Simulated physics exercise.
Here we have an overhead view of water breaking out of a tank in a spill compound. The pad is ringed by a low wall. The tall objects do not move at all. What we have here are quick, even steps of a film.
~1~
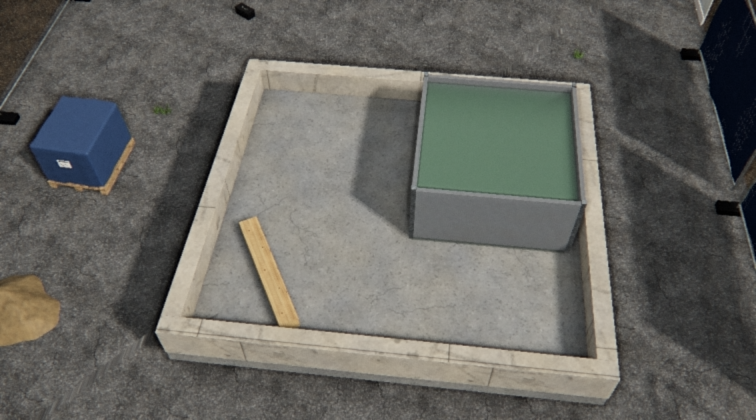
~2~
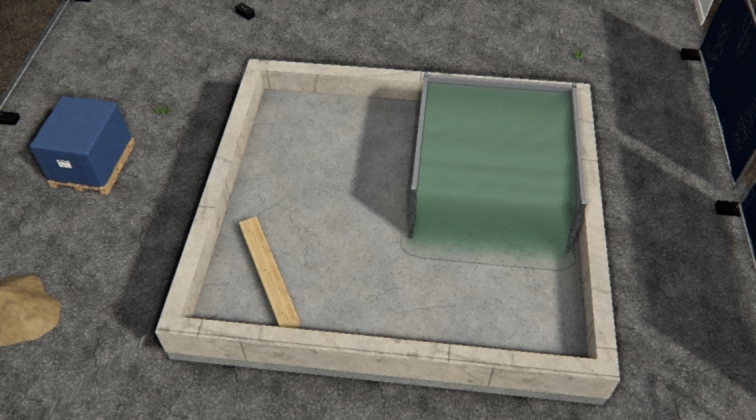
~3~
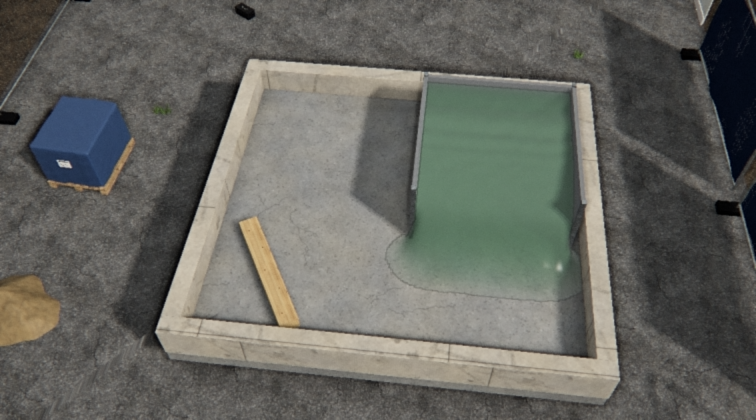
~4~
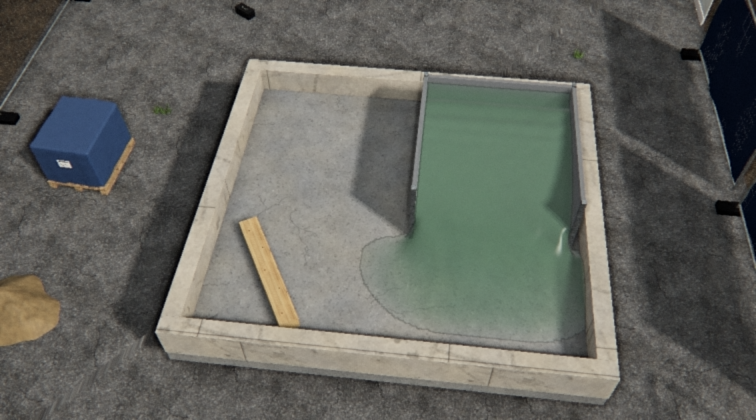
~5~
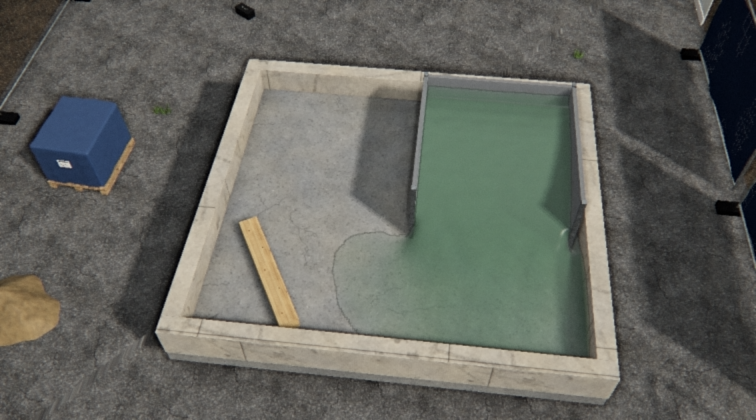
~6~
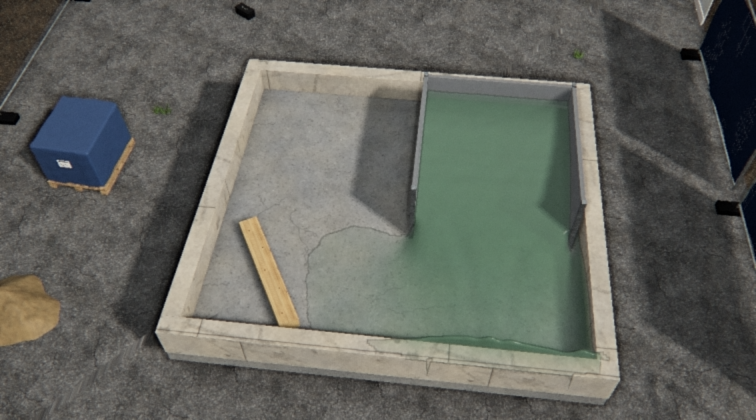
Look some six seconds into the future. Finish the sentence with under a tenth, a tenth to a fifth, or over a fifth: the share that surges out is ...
The share that surges out is a tenth to a fifth.
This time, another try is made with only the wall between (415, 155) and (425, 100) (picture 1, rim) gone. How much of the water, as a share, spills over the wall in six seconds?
Some 2 in a hundred.
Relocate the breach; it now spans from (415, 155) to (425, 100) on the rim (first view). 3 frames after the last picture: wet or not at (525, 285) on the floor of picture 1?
Well, by then that point would be left untouched.
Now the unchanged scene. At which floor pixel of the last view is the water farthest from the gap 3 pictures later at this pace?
I reckon the front has reached (231, 336) by then.
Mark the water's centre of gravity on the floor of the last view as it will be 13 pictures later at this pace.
Centre point: Around (438, 265).
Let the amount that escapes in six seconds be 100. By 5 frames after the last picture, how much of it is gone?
Roughly 20 percent.
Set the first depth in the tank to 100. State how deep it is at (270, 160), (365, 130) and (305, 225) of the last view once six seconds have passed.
Estimated readings in sequence: 18, 16, 14 percent.
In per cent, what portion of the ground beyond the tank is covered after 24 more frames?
Estimate: Some 90 in a hundred.
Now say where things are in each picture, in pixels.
The first frame shows still water in the tank at (498, 138).
In the second frame, water pours out at (491, 228) and has run to (405, 239).
In the third frame, the front is at (394, 260), out from the gap at (491, 229).
In the fourth frame, water pours out at (491, 231) and has run to (372, 284).
In the fifth frame, water pours out at (490, 232) and has run to a hidden place.
In the sixth frame, the front is at a hidden place, out from the gap at (490, 232).
A moment on, water covers 35 % of the floor; the low wall has let 0 % over.
Next, water covers 35 % of the floor; the low wall has let 3 % over.
Then, water covers 60 % of the floor; the low wall has let 12 % over.
Later, water covers 75 % of the floor; the low wall has let 12 % over.
In the end, water covers 80 % of the floor; the low wall has let 13 % over.
